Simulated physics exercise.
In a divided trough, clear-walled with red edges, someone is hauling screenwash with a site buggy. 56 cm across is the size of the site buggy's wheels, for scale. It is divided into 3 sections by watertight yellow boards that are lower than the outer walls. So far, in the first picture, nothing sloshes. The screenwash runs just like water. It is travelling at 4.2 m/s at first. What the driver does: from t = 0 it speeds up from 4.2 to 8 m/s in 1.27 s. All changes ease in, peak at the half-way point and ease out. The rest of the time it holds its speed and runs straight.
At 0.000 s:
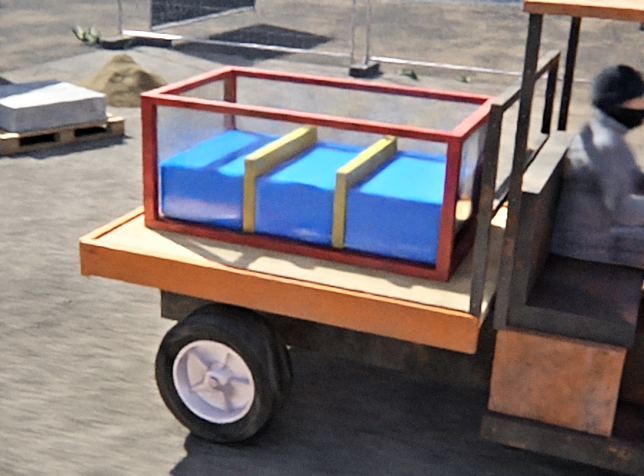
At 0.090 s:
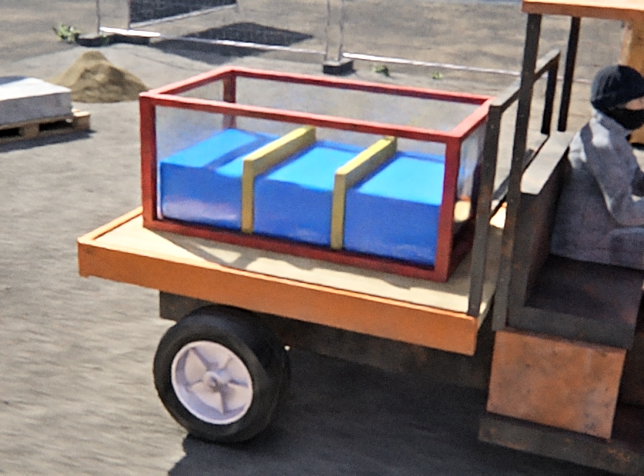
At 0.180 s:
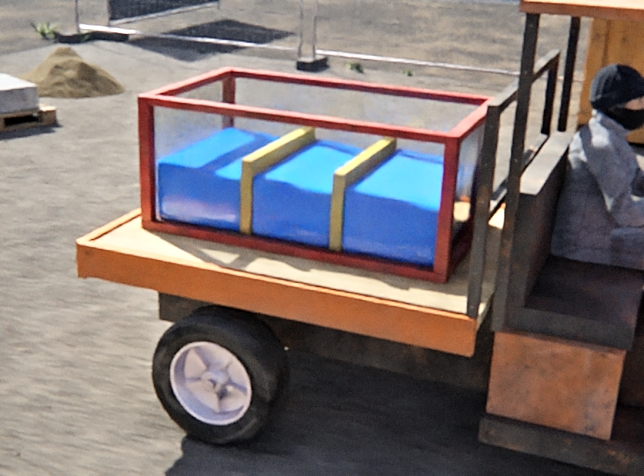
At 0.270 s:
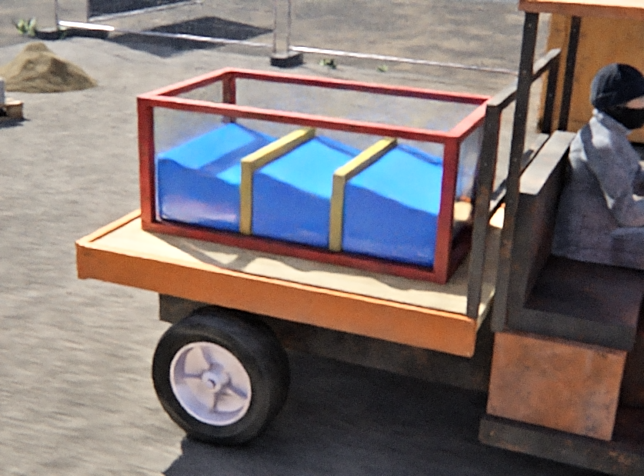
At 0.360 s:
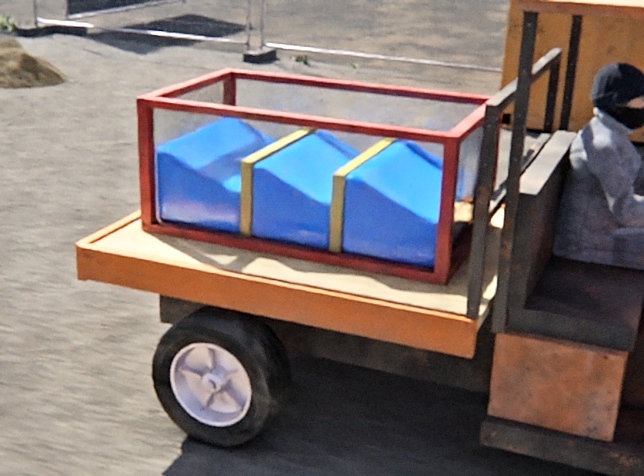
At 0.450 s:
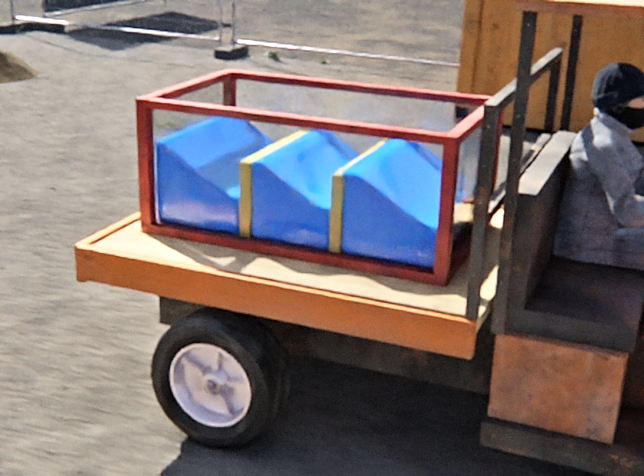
We see a site buggy with a seated driver carrying blue liquid in a clear-walled, red-edged trough as the yard behind slides left; the liquid starts nearly level, then slopes in all three sections, higher toward the rear.
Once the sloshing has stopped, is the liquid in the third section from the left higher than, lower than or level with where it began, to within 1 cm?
It is lower than where it began.
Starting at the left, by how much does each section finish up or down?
Reading from the left, that's up 1 cm, up 1 cm, then down 2 cm.
By 0.85 s left to right it is 26, 26, 24 cm deep.
By 1.25 s left to right it is 27, 26, 24 cm deep.
By 1.85 s left to right it is 27, 26, 24 cm deep.
By 4.26 s left to right it is 27, 26, 24 cm deep.
